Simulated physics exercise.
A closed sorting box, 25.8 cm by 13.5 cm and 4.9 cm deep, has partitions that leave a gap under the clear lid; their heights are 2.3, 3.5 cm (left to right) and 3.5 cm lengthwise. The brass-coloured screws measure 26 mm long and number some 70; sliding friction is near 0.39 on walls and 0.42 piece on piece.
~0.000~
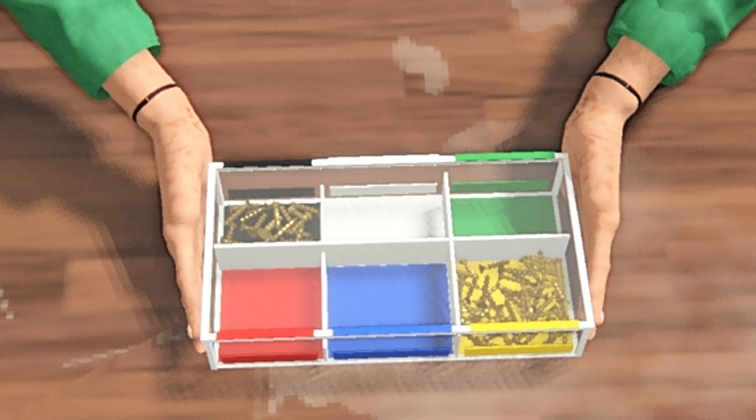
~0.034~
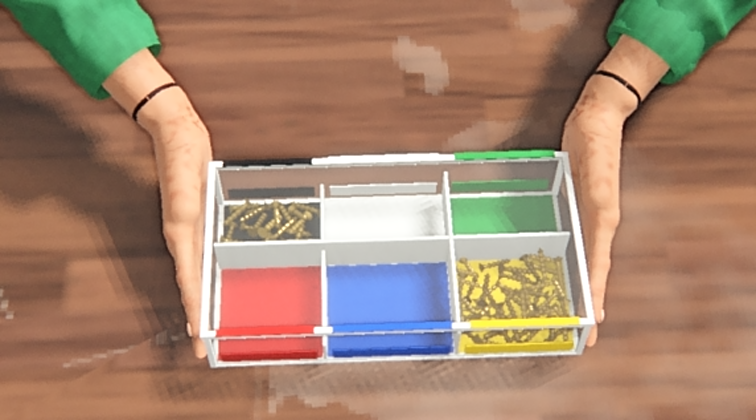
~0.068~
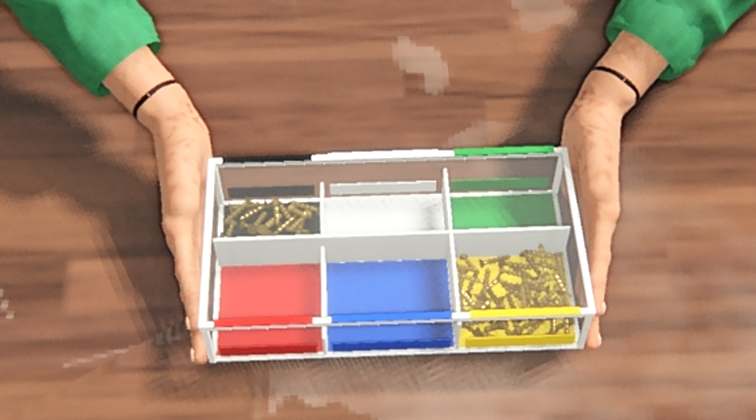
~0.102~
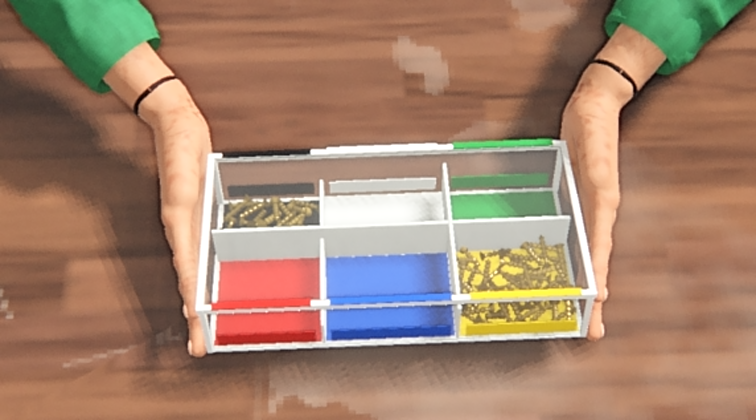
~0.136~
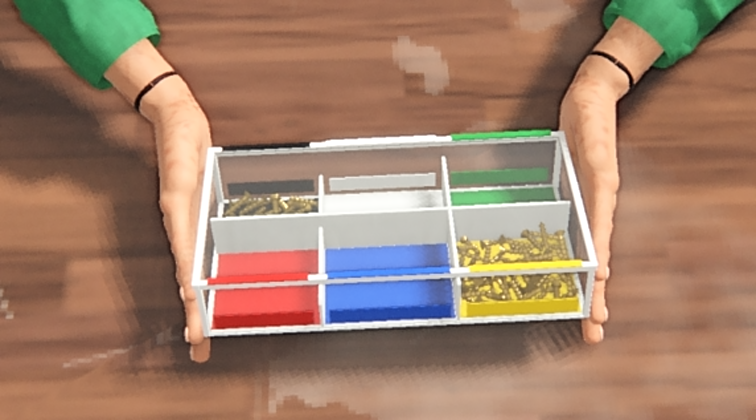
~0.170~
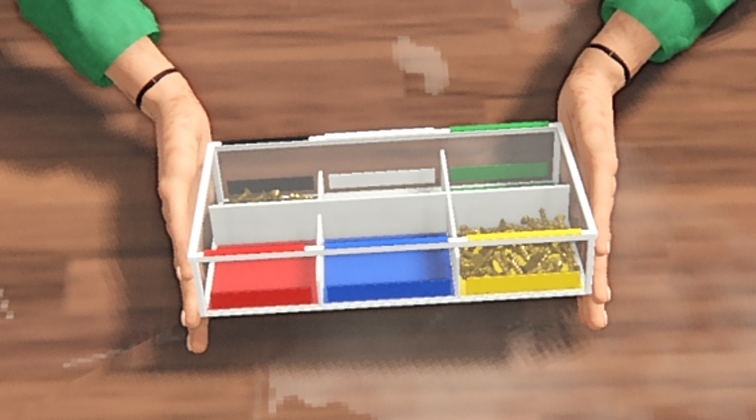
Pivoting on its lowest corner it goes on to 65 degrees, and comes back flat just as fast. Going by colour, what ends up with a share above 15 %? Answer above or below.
Red: Below, blue: Below, green: Below, yellow: Above, white: Below, black: Above.
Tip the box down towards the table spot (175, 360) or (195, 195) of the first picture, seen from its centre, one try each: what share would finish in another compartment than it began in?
Some 10 and 10 per cent.
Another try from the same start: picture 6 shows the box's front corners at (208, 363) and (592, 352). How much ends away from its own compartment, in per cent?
Then about 5 per cent.
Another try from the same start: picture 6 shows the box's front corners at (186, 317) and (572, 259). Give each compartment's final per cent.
Red 0, blue 5, green 5, yellow 60, white 0, black 30.
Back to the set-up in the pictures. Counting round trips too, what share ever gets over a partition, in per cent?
Roughly 0 per cent.
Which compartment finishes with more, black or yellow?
The yellow compartment.
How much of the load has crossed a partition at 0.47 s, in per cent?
Some 0 per cent.
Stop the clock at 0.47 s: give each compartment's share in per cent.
Red 0; blue 0; green 0; yellow 70; white 0; black 30.
Then, at 0.47 s, tilt 62 degrees; yellow 70 %, black 30 %.
Then, at 0.67 s, tilt 23 degrees; yellow 70 %, black 30 %.
Then, at 0.98 s, tilt 0 degrees; yellow 70 %, black 30 %.
At rest (1.5 s), red 0 %, blue 0 %, green 0 %, yellow 70 %, white 0 %, black 30 %.
